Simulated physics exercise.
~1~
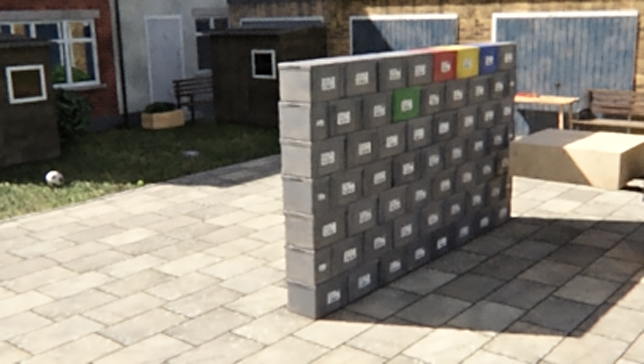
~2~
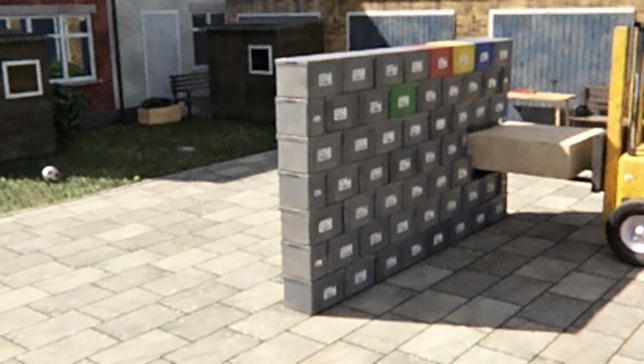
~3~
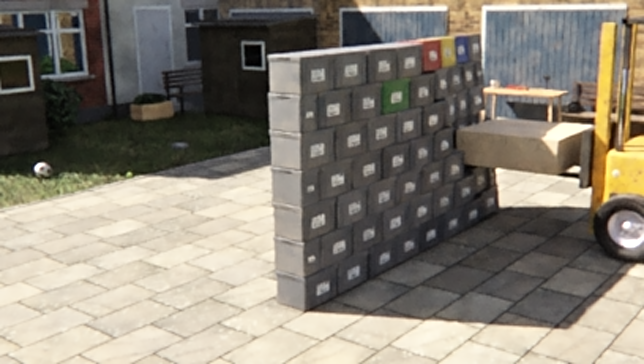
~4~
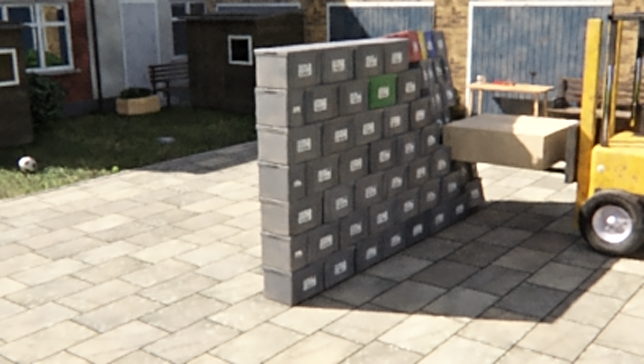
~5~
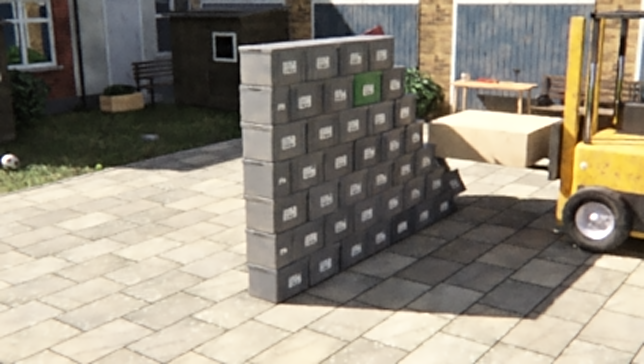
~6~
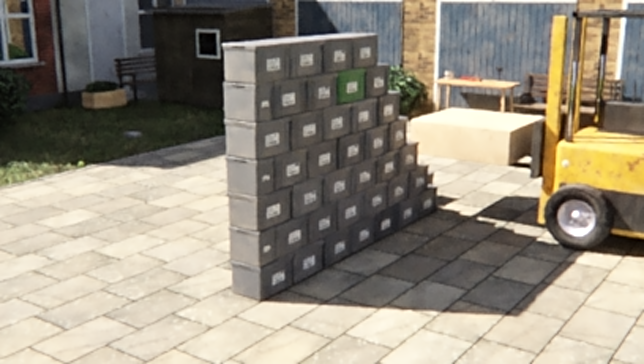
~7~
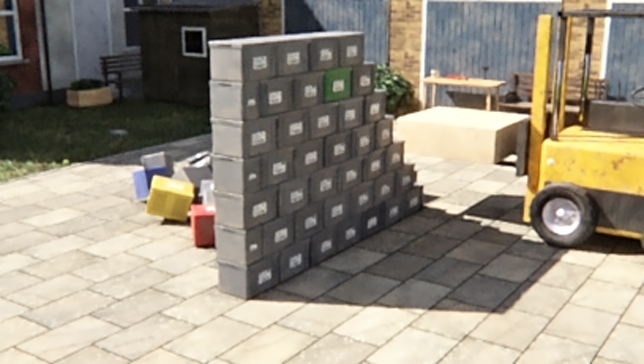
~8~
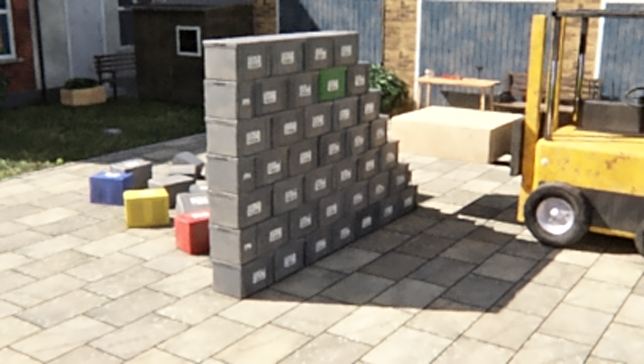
A yellow forklift enters from the right of a sunny paved courtyard, seen from slightly above, carrying a pale boxy load toward a tall wall of stacked grey lidded boxes. Red, yellow and blue boxes sit along the top row, with a green one just below. The load presses into the far end of the wall, and the upper boxes there lean back and drop out of sight behind it. The forklift stays close by as the coloured boxes tumble onto the paving at left. The wall is left standing with a stepped end, the green box still in place.
